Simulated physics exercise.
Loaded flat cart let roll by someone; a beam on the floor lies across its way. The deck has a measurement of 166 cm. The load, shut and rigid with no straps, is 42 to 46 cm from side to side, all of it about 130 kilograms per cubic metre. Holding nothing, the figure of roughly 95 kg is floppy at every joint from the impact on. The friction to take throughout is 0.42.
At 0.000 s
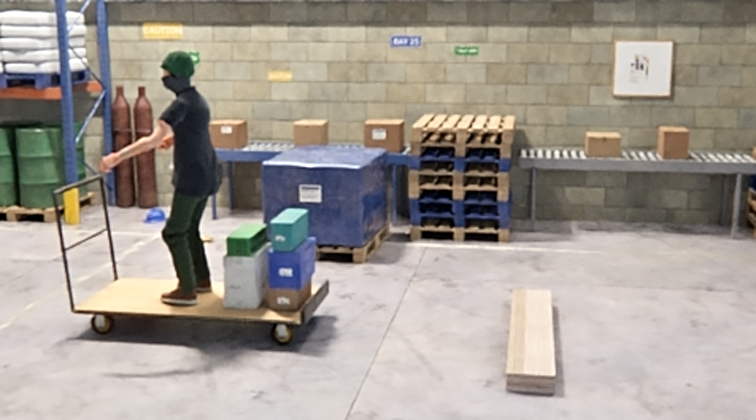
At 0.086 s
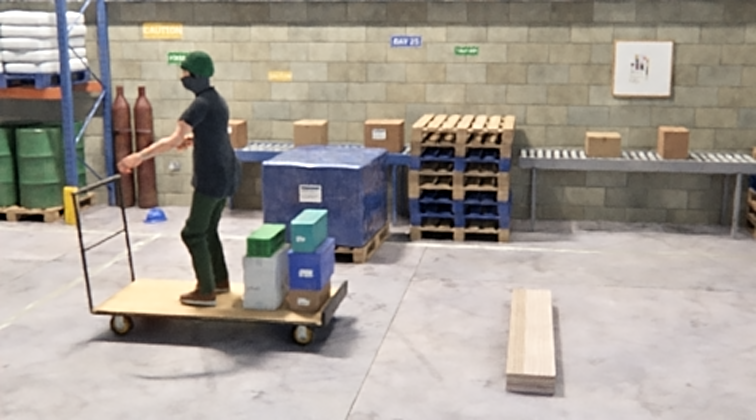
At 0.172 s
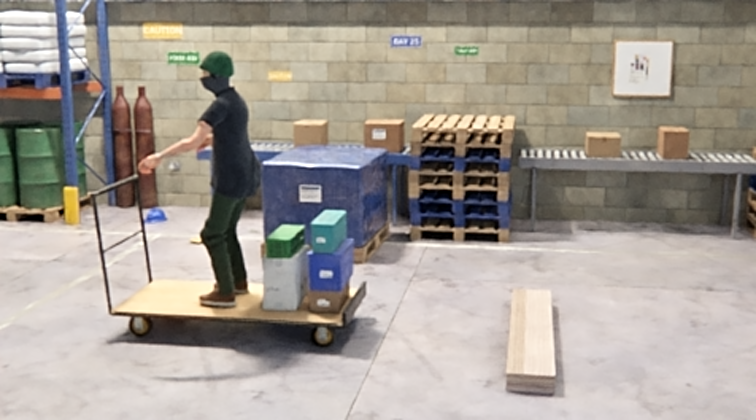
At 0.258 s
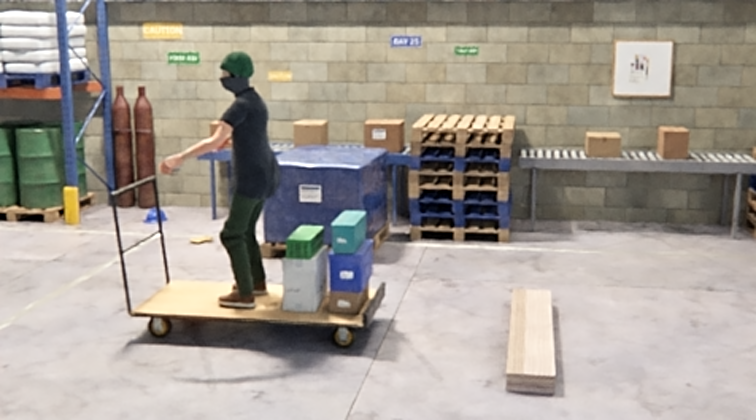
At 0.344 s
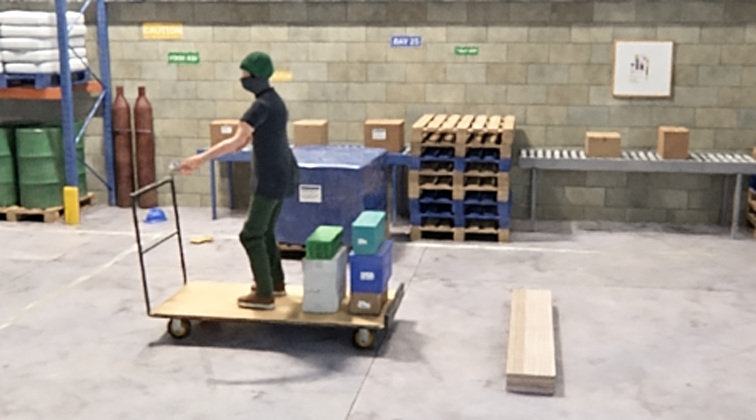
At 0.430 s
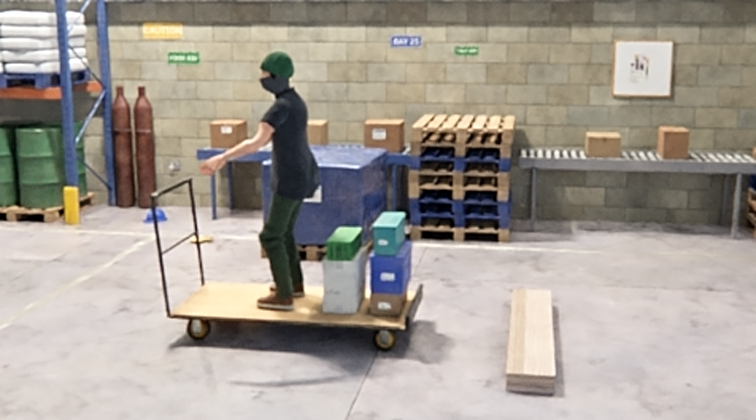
A flat cart carrying a standing person in a green cap and a few stacked boxes rolled steadily to the right across the warehouse floor, while the person's arms stretched out toward the handle behind.
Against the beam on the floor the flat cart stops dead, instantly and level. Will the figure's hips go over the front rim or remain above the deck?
The figure's hips go over the front rim.
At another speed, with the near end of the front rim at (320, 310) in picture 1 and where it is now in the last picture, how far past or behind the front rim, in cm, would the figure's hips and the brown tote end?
The hips would end 40 cm behind the front rim, and the brown item 10 cm behind it.
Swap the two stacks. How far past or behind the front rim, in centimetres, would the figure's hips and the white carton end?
The hips would end 40 past the front rim, and the white one 90 past it.
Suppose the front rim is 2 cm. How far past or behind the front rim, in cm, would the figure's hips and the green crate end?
In that case the hips stop 60 cm beyond the rim and the green item 30 cm beyond it.
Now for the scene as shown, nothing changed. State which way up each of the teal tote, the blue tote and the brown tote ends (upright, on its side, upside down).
Final poses: Teal side down, blue side down, brown top up.
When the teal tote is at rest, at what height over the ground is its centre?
10 cm.
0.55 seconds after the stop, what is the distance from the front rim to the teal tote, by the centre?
It's some 80 cm out past the front rim.
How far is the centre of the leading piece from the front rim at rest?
Its centre sits about 120 cm past the front rim.
After 0.88 s the deck stops.
After 1.13 s the figure's hips are 41 cm behind the rim, near (467, 216) in the last picture's view.
After 1.43 s the figure's hips are 1 cm past the rim, near (527, 267) in the last picture's view.
After 1.88 s the figure's hips are 26 cm past the rim, near (562, 310) in the last picture's view.
At rest, 4.9 s, past the rim, blue tote, teal tote, green crate and the figure's hips; behind it, brown tote and white carton.
